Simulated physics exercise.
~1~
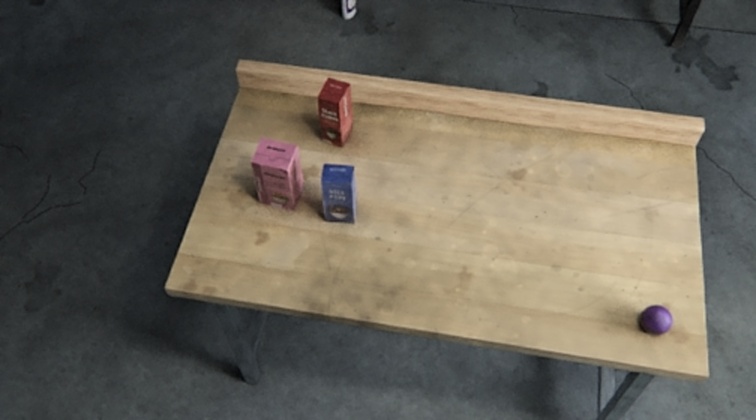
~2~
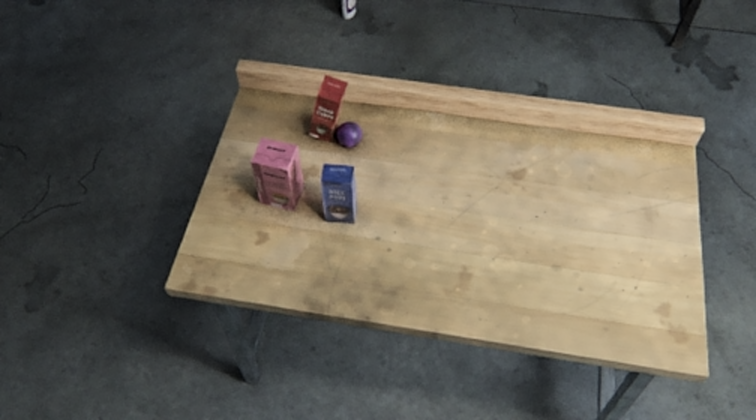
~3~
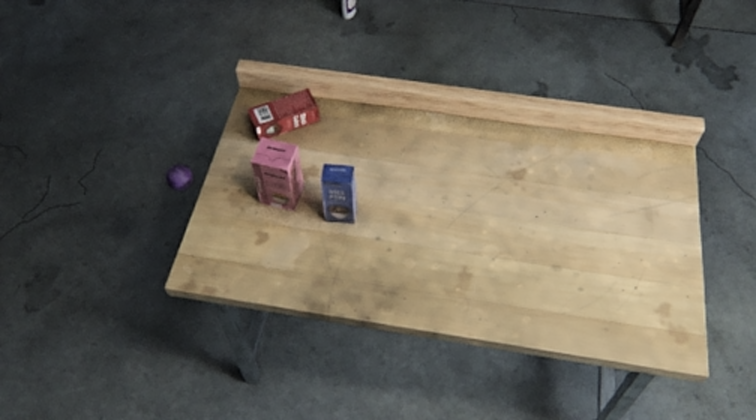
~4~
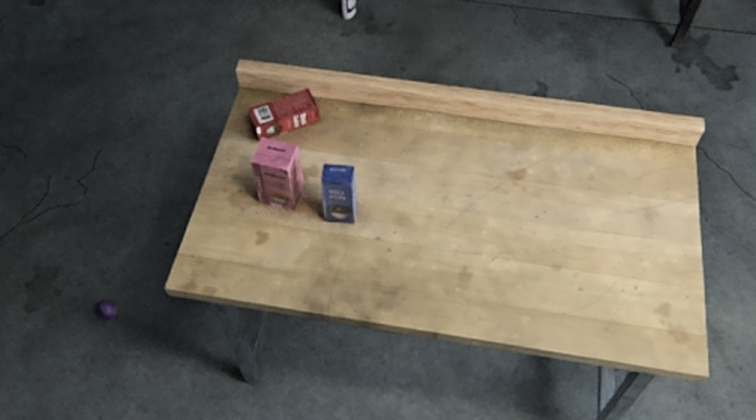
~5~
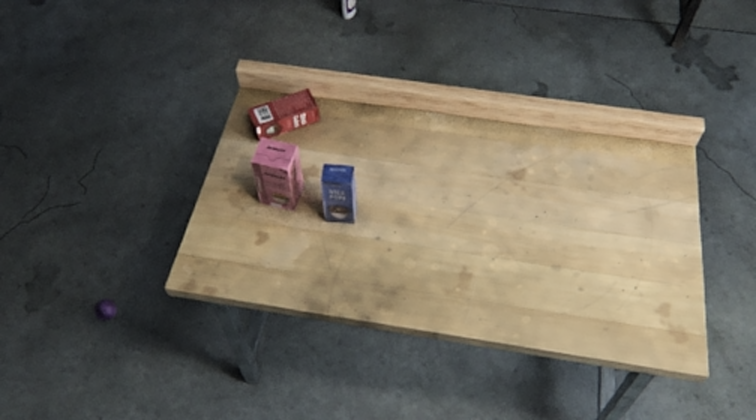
A purple ball travels across a wooden table with a raised strip along its far edge, seen from above on a dark, cracked floor. It starts near the right front corner, while a red carton stands at the back left, with a pink carton and a blue carton in front of it. The ball moves left and away until it is beside the red carton, which leans over. The red carton ends up on its side farther left, and the ball leaves the table past the left edge. The ball comes to rest on the floor at lower left, with the pink and blue cartons still upright.
